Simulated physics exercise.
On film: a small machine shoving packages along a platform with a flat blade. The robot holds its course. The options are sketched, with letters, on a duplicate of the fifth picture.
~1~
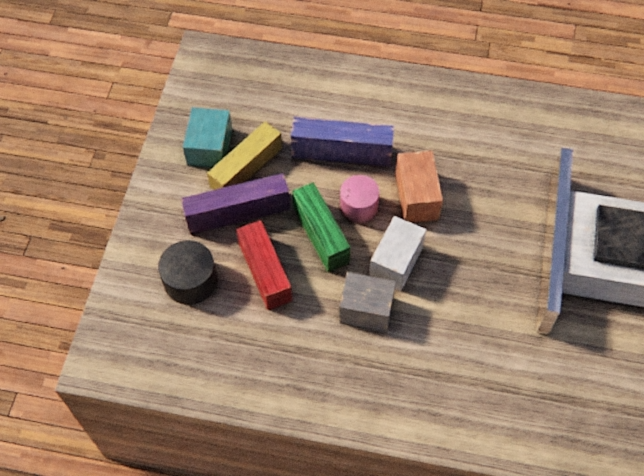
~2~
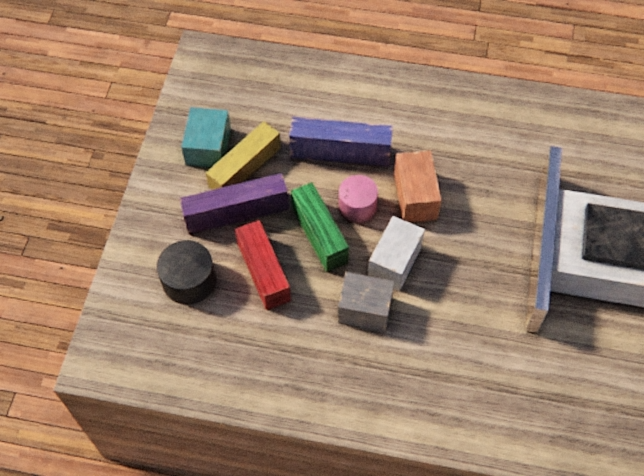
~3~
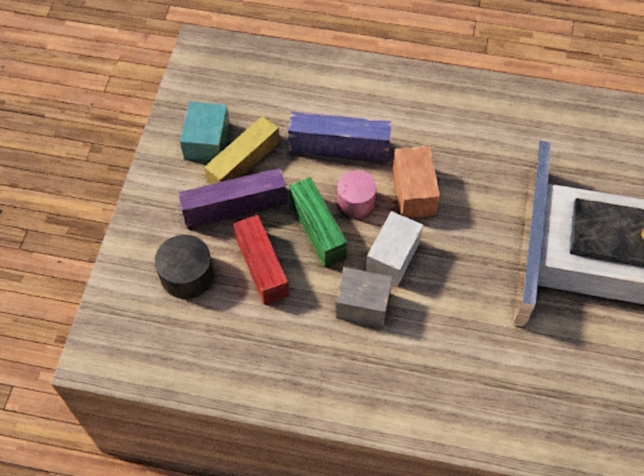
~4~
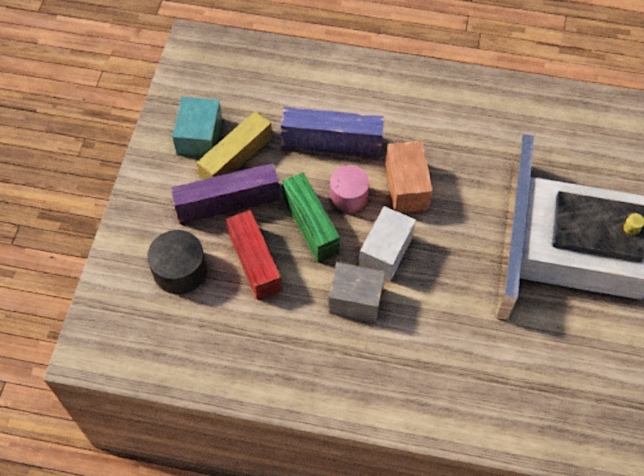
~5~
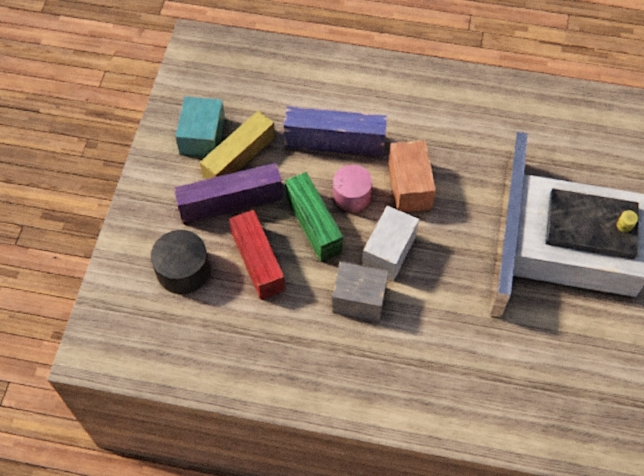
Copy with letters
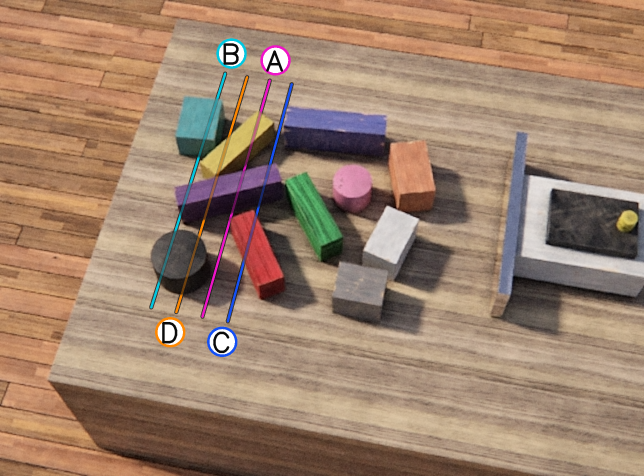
A small white machine with an upright flat blade at its front edges left across the wooden platform from the right side, drawing a little closer to a loose cluster of colourful blocks and round pieces. The camera view shifts slightly, while the blocks stay in place, untouched, with a gap still between them and the blade.
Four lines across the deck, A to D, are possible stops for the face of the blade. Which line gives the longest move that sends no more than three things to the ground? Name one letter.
The farthest such stop is B.
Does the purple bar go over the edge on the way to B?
Yes.
On the copy, A at (239, 190); B at (191, 182); C at (262, 194); D at (214, 186).
On B. First, robot (465, 201); yellow bar (234, 149); grey crate (347, 294).
Then, robot (346, 181); purple bar (138, 205); turquoise crate (181, 123).
Finally, robot (257, 166); turquoise crate over the edge; purple bar over the edge; two fallen.
By contrast, A is within the limit but short; C is within the limit but short; D is within the limit but short.
